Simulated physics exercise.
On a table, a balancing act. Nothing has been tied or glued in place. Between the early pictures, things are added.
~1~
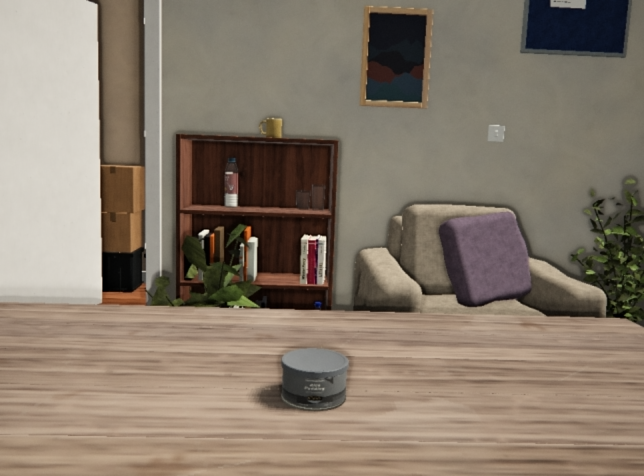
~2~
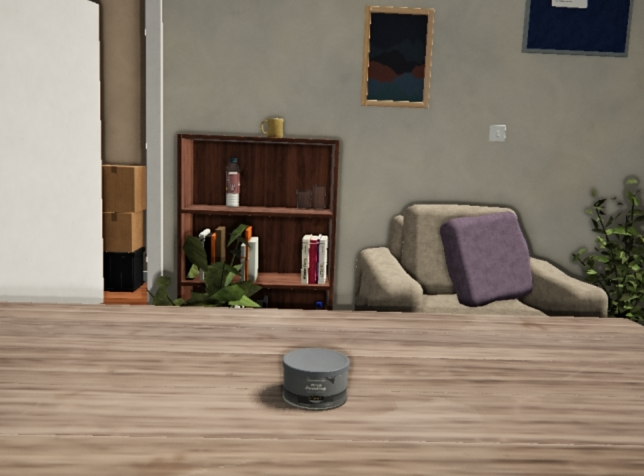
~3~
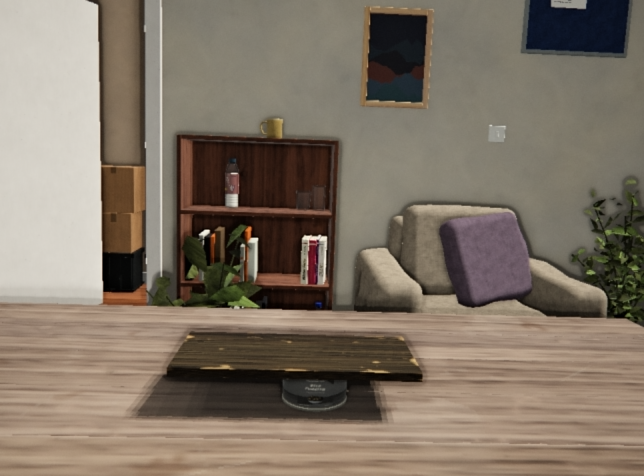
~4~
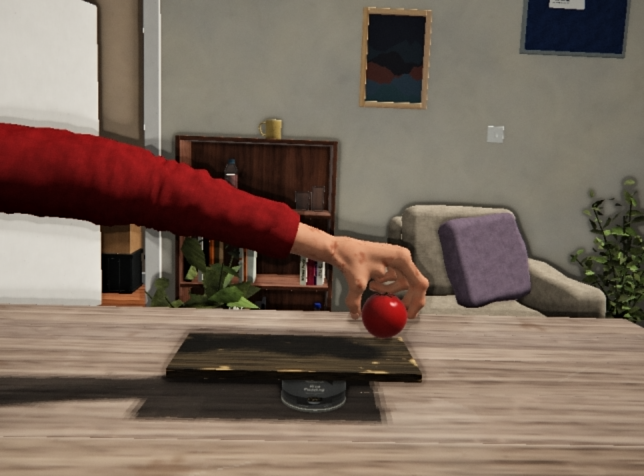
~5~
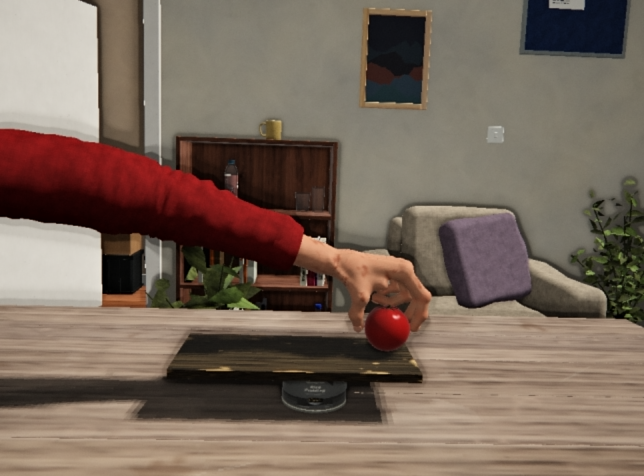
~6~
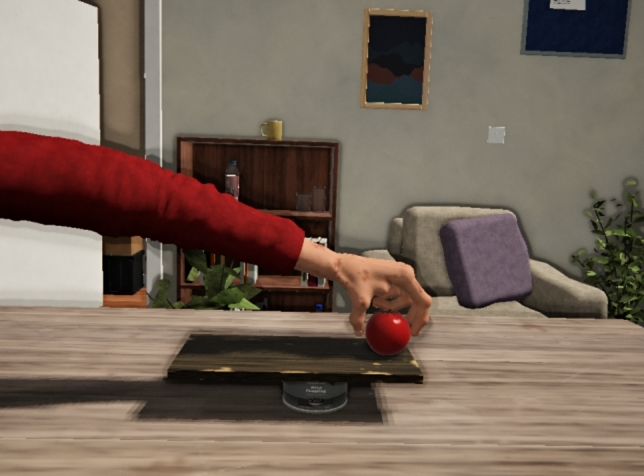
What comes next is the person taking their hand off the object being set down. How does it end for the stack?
Result: Steady.
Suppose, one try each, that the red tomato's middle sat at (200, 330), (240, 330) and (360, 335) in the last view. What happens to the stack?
So, first it tips over, next it tips over, and last it stays steady.
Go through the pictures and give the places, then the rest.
The last thing is not in view yet, in the first frame.
The last thing is not in view yet, in the second frame.
The last thing is not in view yet; black board (297, 354), in the third frame.
Still above its spot; red tomato (384, 315); black board (296, 355), in the fourth frame.
In place under the hand; red tomato (387, 328); black board (296, 356), in the fifth frame.
In place under the hand; red tomato (388, 332); black board (297, 356), in the sixth frame.
Then, 0.60 s on from there, things are still on the move.
Then, 1.30 s on from there, no change.
Then, 2.10 s on from there, red tomato resting near (388, 333).
In the end, all 3 unmoved. At the end, from the last picture's camera, red tomato near (388, 333). The stack keeps its balance.
